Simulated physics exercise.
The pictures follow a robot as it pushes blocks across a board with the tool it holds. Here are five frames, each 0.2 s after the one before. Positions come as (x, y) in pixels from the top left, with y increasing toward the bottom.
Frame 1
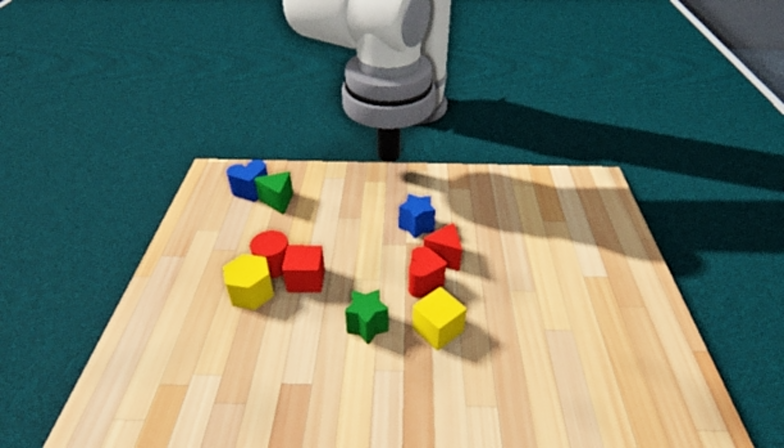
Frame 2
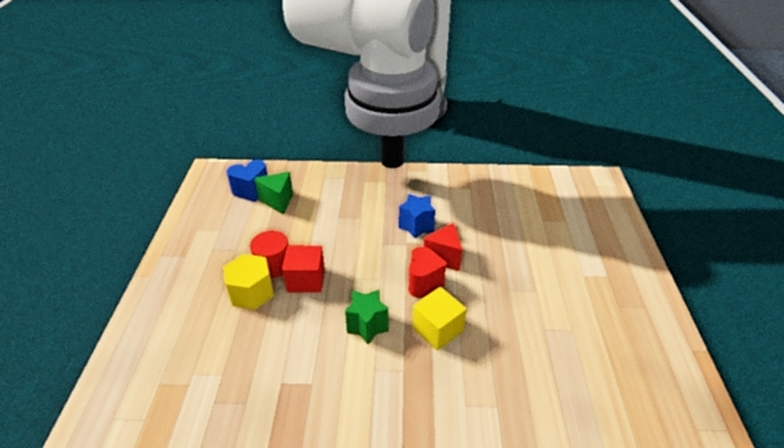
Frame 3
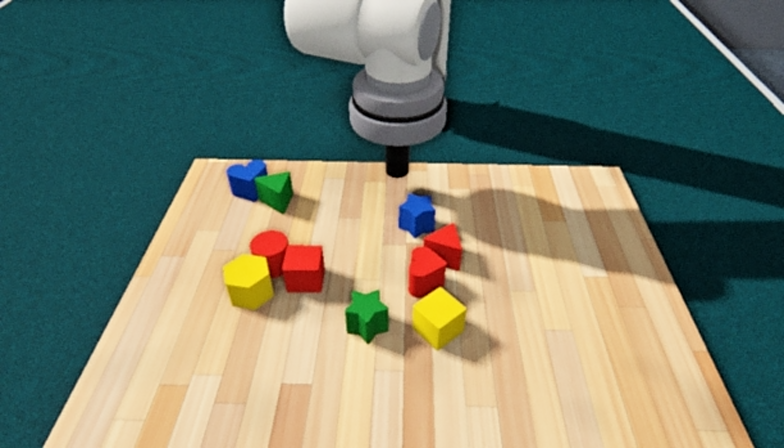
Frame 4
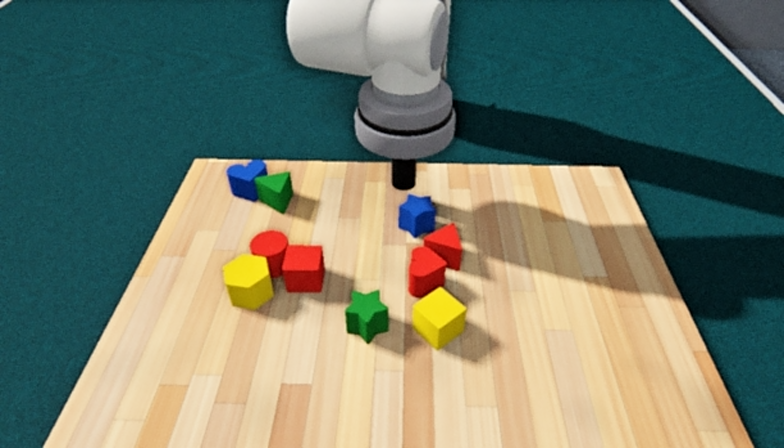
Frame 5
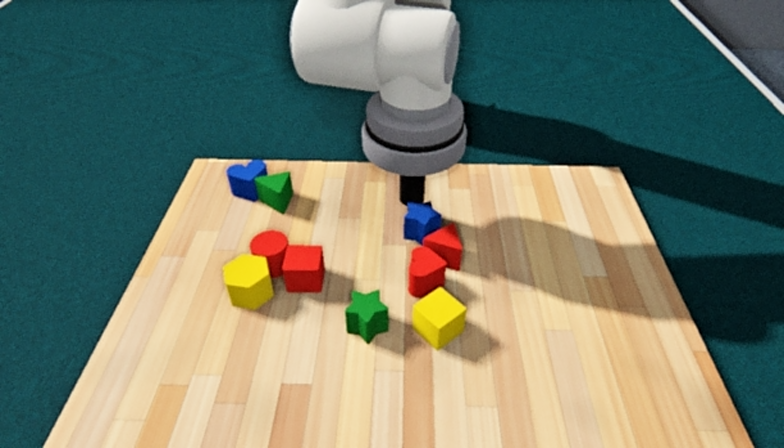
On a wooden board over a dark green surface, colourful blocks lie scattered while a robot arm holds a black tool near the far edge. The arm moves the tool slowly toward the viewer and slightly right, then nudges the blue star a little closer to the red blocks; the others stay still.
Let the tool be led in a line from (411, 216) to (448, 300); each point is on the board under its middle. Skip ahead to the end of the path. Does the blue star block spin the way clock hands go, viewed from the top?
That would be a yes.
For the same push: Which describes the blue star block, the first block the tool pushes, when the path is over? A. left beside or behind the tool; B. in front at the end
The one that fits is B, in front at the end.
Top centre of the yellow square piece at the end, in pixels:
When the path ends, it will be at (452, 335).
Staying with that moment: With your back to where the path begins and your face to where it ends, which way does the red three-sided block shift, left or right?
Towards the left-hand side.
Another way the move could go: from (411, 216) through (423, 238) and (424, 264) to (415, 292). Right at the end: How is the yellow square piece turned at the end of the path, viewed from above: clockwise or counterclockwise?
It rotates counterclockwise.
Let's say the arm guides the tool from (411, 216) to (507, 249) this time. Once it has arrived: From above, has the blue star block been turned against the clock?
I believe not.
On the path given first. One third of the way, tool (423, 225); blue star block (433, 237); red three-sided block (459, 249), turned 15° anticlockwise.
Two thirds of the way, tool (436, 252); blue star block (441, 268); red heart (431, 292); yellow square piece (446, 320); red three-sided block (477, 268), turned 45° anticlockwise.
At the end, tool (450, 283); blue star block (446, 301), turned 25° clockwise; red heart (417, 317); yellow square piece (452, 335); red three-sided block (478, 268), turned 50° anticlockwise.
